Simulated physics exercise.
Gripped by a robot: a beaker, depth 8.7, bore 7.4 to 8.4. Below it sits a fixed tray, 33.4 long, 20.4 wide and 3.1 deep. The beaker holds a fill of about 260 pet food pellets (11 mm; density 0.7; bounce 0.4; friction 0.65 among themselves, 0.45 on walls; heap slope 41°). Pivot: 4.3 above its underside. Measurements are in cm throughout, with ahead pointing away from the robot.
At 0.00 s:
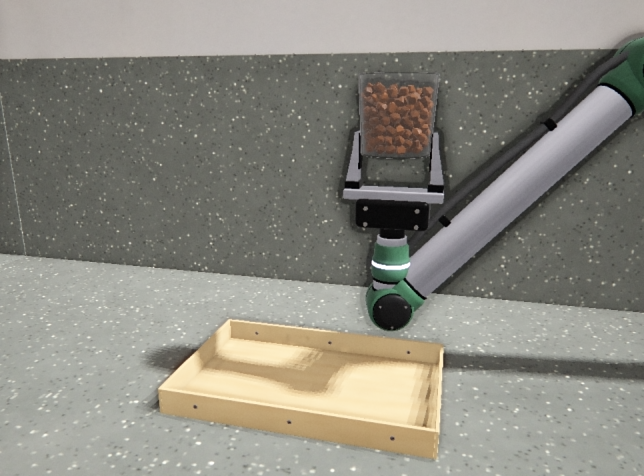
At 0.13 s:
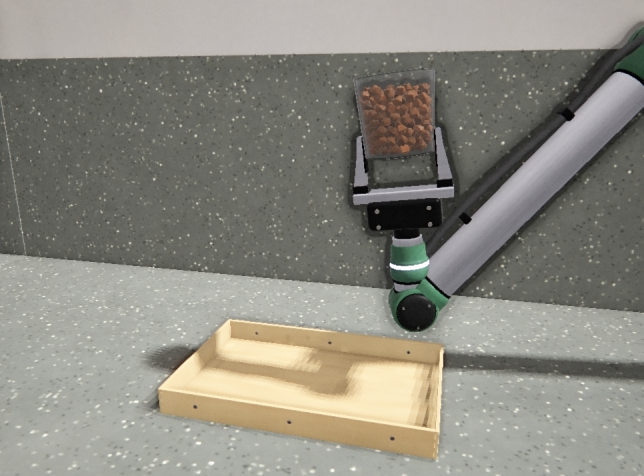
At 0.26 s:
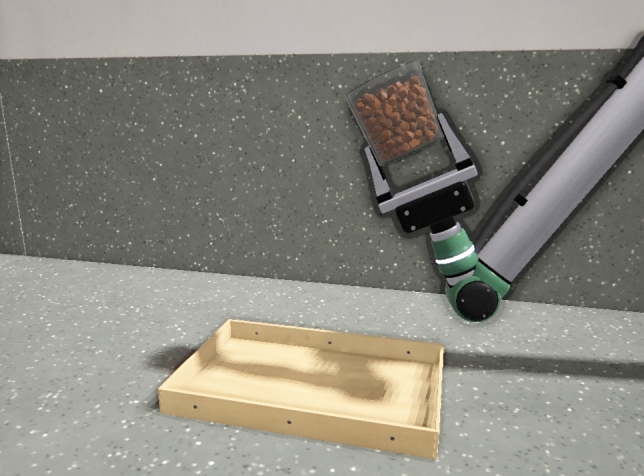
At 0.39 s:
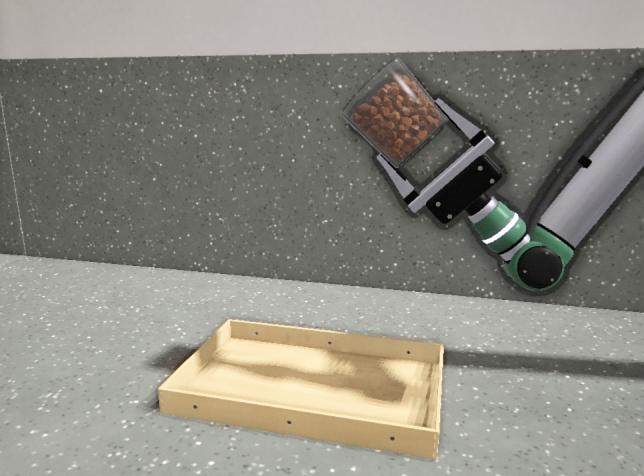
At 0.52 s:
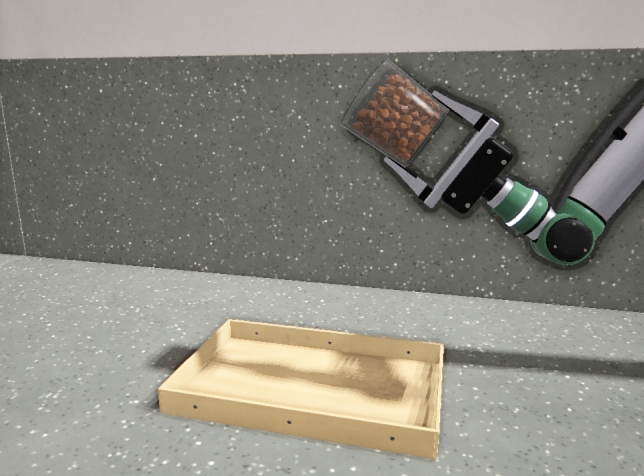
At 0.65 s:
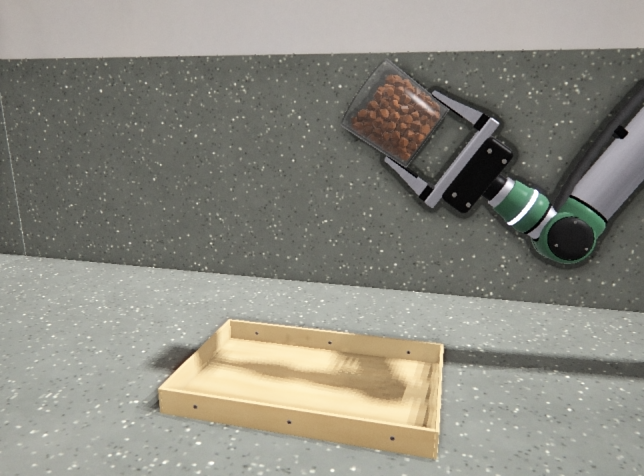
The clip opens with a robot arm holding a clear beaker of brown pellets upright above and behind a shallow wooden tray. The arm's wrist swings to the right and rotates, tilting the beaker steadily to the left until it leans steeply, then stays still with the pellets inside.
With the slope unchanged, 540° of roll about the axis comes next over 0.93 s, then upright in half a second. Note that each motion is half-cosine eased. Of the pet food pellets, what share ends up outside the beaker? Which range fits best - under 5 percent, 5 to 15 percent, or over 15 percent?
The best fit is under 5 percent.
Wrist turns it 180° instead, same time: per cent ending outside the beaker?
In that case you'd get close to 0 per cent.
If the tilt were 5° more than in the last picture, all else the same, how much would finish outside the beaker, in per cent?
About 0 %.
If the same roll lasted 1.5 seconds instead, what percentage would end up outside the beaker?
It would then come to about 0 per cent.
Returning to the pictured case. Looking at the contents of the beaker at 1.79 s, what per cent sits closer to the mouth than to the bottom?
Around 45 per cent.
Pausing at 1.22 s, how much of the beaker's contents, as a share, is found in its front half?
Looks like around 50 per cent is in the front half.
By 1.22 s, tipped 56°, highest piece 41 above the table; 258 in the beaker.
By 1.79 s, tipped 34°, highest piece 40 above the table; 258 in the beaker.
By 2.28 s, upright, highest piece 41 above the table; 258 in the beaker.
By 2.98 s, upright, highest piece 41 above the table; 258 in the beaker.
Final count, 258 in the beaker. That is 0 % outside the beaker.
